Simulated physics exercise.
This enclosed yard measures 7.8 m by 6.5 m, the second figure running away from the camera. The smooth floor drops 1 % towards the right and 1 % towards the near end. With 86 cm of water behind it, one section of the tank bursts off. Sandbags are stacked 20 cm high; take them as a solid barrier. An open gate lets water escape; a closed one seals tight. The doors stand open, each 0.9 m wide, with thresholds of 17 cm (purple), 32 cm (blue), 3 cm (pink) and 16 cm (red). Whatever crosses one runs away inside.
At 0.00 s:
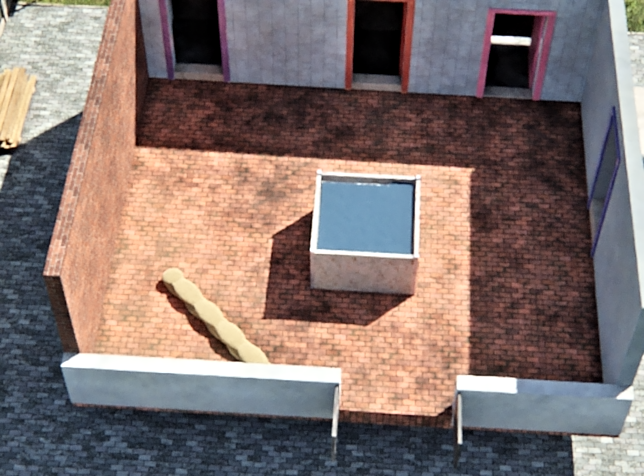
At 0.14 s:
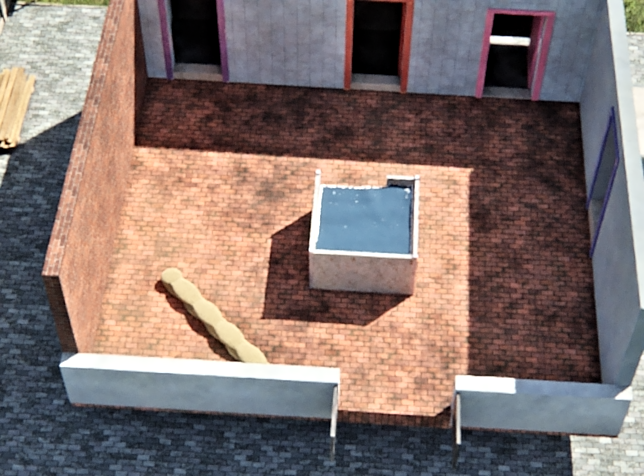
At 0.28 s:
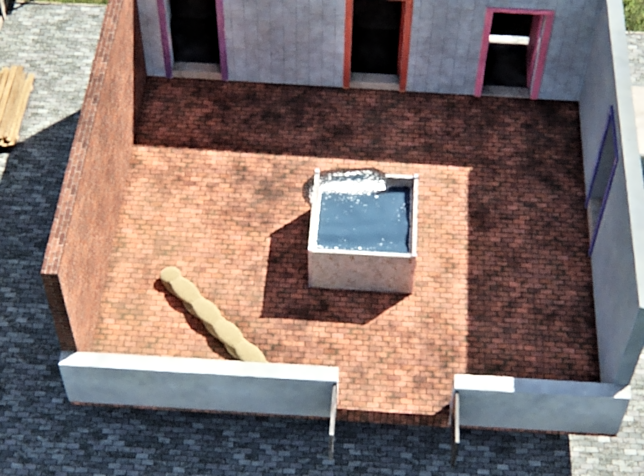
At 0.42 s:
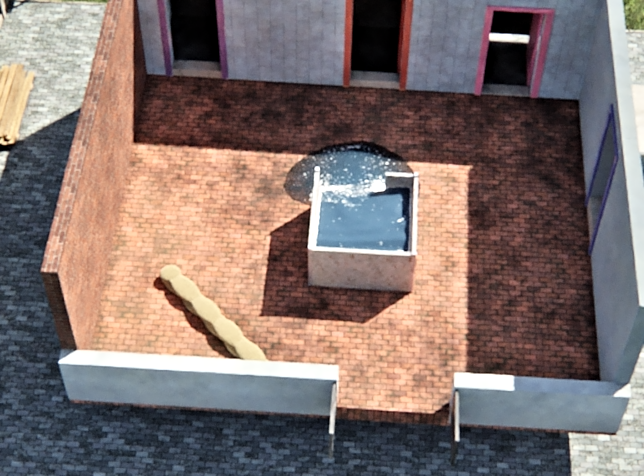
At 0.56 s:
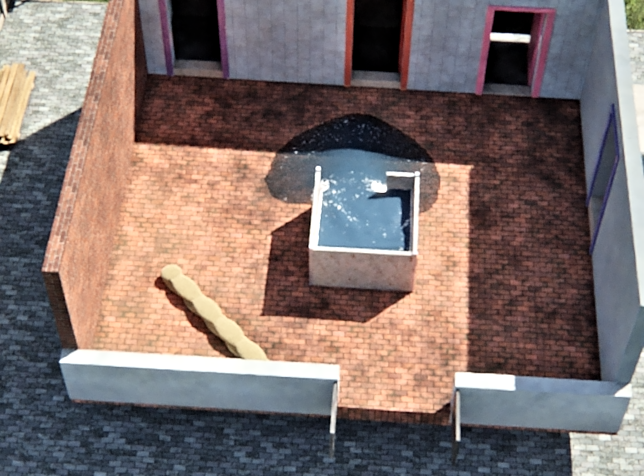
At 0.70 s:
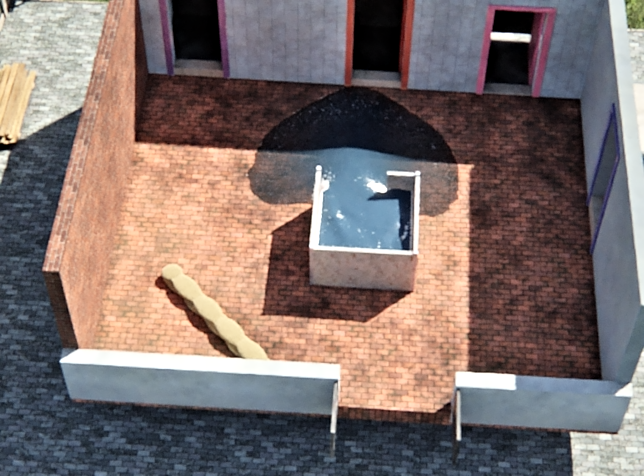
Water pours from a gap in the far side of a square, pale-walled tank standing on the red-brick floor of a walled yard, seen from high above in a nearly still view. A tan, lumpy row of sandbags lies at the lower left, with pink and orange doorways along the grey back wall. The water spreads behind the tank as a widening dark patch, reaching out to both sides.
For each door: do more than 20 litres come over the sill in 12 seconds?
Within that time: At the purple door it does not reach the limit; at the blue door it keeps below the limit; at the pink door it passes the limit; at the red door it passes the limit.
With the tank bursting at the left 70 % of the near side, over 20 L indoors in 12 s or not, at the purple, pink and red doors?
Then: Purple under, pink under, red under.
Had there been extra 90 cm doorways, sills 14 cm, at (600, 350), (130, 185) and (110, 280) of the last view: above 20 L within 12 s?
In turn: Below, below, below.
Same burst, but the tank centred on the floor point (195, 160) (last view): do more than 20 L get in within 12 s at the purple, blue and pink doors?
Then: Purple above, blue below, pink under.
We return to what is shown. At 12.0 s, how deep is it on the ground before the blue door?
Roughly 4.5 cm deep.
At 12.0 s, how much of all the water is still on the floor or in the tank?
Some 84 per cent remains.
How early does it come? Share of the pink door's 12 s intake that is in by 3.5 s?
About 50 per cent.
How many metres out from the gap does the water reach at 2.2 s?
About 4.8 m.
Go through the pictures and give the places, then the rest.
The first picture shows the tank at (366, 217) is whole and still, 86 cm deep.
In the second picture, water pours out on the tank's far side and has run 0.6 m, to a hidden place; typically 10 cm deep outside, 86 cm at the tank's back.
In the third picture, the front is at (384, 176), 1.0 m from the gap on the tank's far side; 1.1 m2 of floor is under water; 82 cm left at the back of the tank.
In the fourth picture, the front is at (365, 144), 1.5 m from the gap on the tank's far side; 2.3 m2 of floor is under water; 75 cm left at the back of the tank.
In the fifth picture, the front is at (371, 119), 2.1 m from the gap on the tank's far side; 4.3 m2 of floor is under water; 74 cm left at the back of the tank.
In the sixth picture, the front is at (350, 90), 2.7 m from the gap on the tank's far side; 6.5 m2 of floor is under water; 70 cm left at the back of the tank.
After 1.4 s water covers 25 % of the floor and is deepest (34 cm) near (349, 198); purple door not reached, blue door not reached, pink door not reached, red door 31 cm at the sill, 54 L in.
After 2.2 s water covers 30 % of the floor and is deepest (36 cm) near (149, 78); purple door 14 cm at the sill, 0 L in, blue door not reached, pink door 8 cm at the sill, 5 L in, red door 27 cm at the sill, 121 L in.
After 3.5 s water covers 35 % of the floor and is deepest (19 cm) near (157, 86); purple door 11 cm at the sill, 0 L in, blue door 2 cm at the sill, 0 L in, pink door 6 cm at the sill, 19 L in, red door 14 cm at the sill, 147 L in.
After 7.0 s water covers 80 % of the floor and is deepest (12 cm) near (597, 398); purple door 6 cm at the sill, 1 L in, blue door 6 cm at the sill, 0 L in, pink door 5 cm at the sill, 29 L in, red door 5 cm at the sill, 148 L in.
After 12.0 s water covers 85 % of the floor and is deepest (10 cm) near (598, 409); purple door 1 cm at the sill, 1 L in, blue door 5 cm at the sill, 0 L in, pink door 3 cm at the sill, 36 L in, red door 2 cm at the sill, 148 L in.
